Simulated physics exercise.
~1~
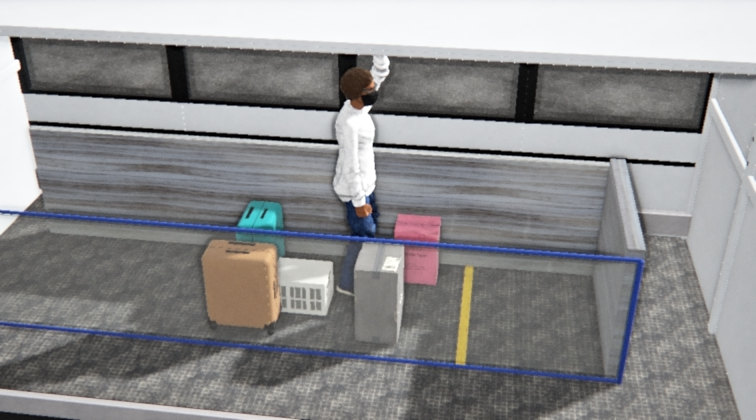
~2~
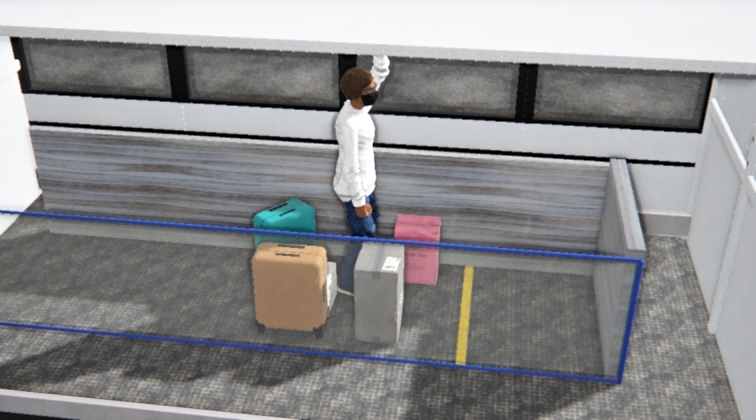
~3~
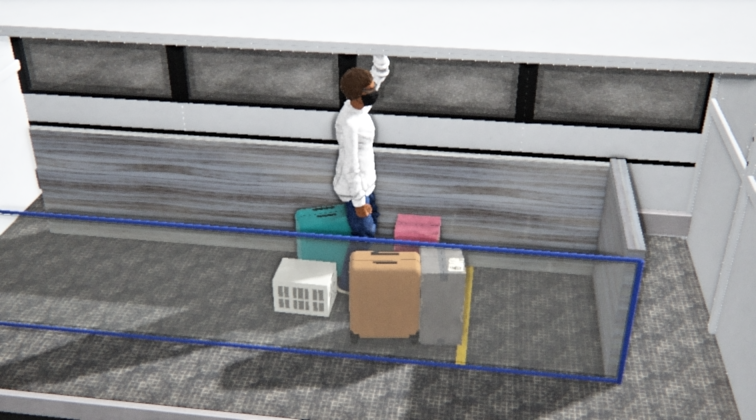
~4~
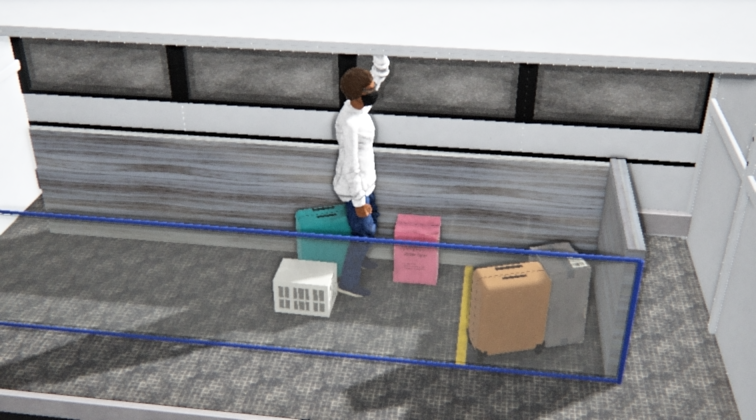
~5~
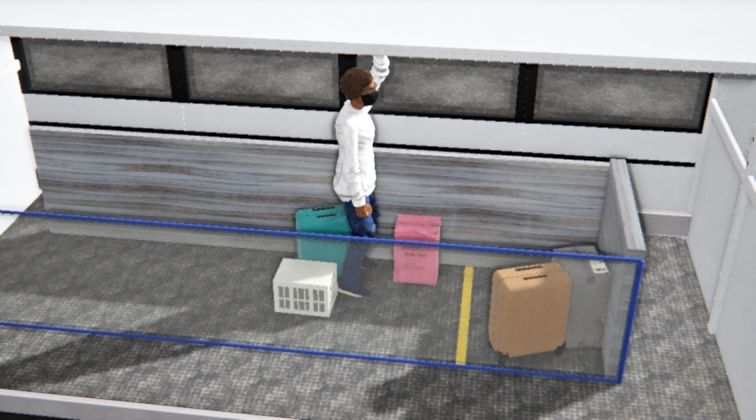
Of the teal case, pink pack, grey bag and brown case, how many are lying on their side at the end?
None of them are lying on their side. All four are still upright at the end.
